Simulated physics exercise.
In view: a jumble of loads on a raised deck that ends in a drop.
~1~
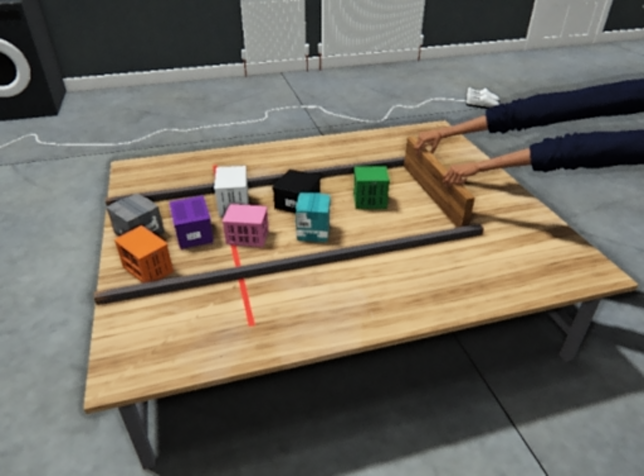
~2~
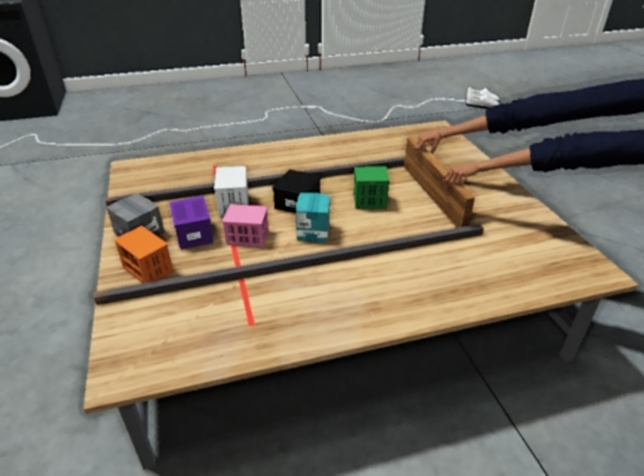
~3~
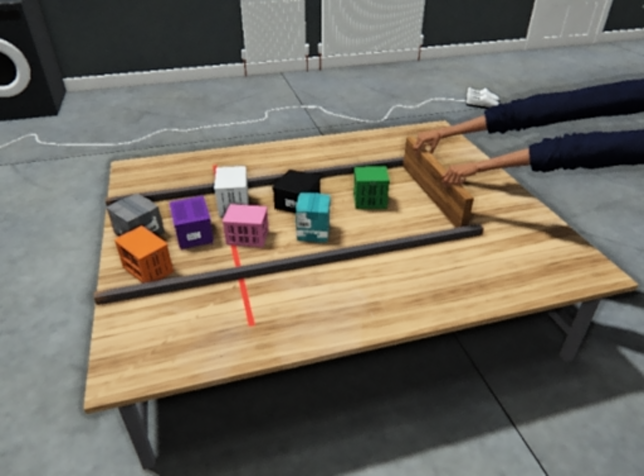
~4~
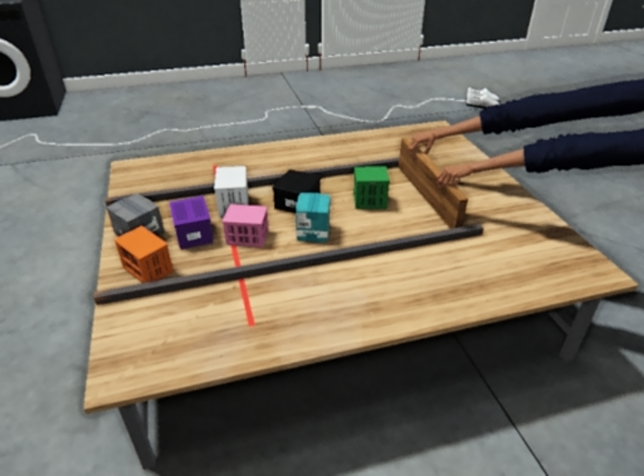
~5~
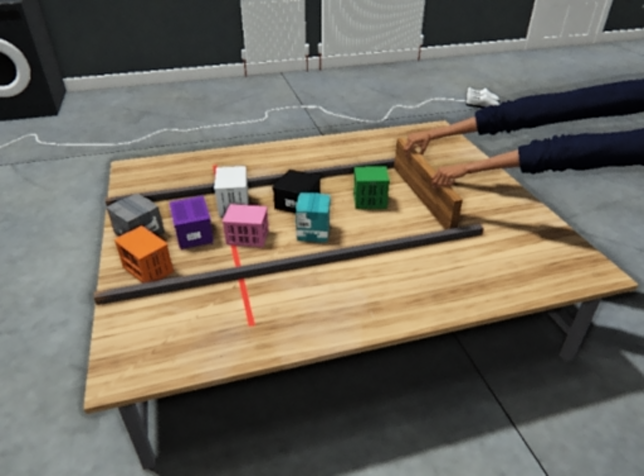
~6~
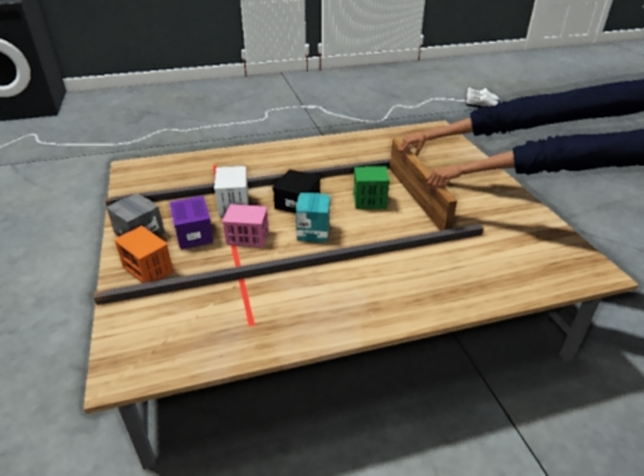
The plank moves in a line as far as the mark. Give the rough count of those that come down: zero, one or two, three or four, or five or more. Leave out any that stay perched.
Here the number that fall off is zero.
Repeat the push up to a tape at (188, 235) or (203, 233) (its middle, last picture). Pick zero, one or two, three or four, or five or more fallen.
Taking them in turn, just one or two; none at all.
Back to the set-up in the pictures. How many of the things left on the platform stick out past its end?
It comes to 0.
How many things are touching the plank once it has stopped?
It touches 3.
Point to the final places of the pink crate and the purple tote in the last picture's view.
The pink crate stops around (175, 249); the purple tote around (161, 230).
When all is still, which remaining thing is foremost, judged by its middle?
Foremost is the grey box.
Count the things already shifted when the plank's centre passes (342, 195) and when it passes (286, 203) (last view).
First 2, then 5.
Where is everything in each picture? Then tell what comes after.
Grey box (136, 220); orange crate (144, 256); purple tote (192, 223); plank (435, 180); tape (229, 228), in the first frame.
Orange crate (145, 256); plank (435, 180), in the second frame.
Purple tote (192, 223); white crate (233, 192), in the third frame.
Grey box (136, 220); pink crate (247, 226), in the fourth frame.
Orange crate (145, 256); green crate (371, 188), in the fifth frame.
Grey box (136, 220); orange crate (145, 256); purple tote (192, 223); plank (419, 183); tape (229, 228), in the sixth frame.
Soon after, none off yet; grey box at rest near (136, 220); orange crate at rest near (145, 256); purple tote at rest near (192, 223).
In the end, the number that fall off is zero.
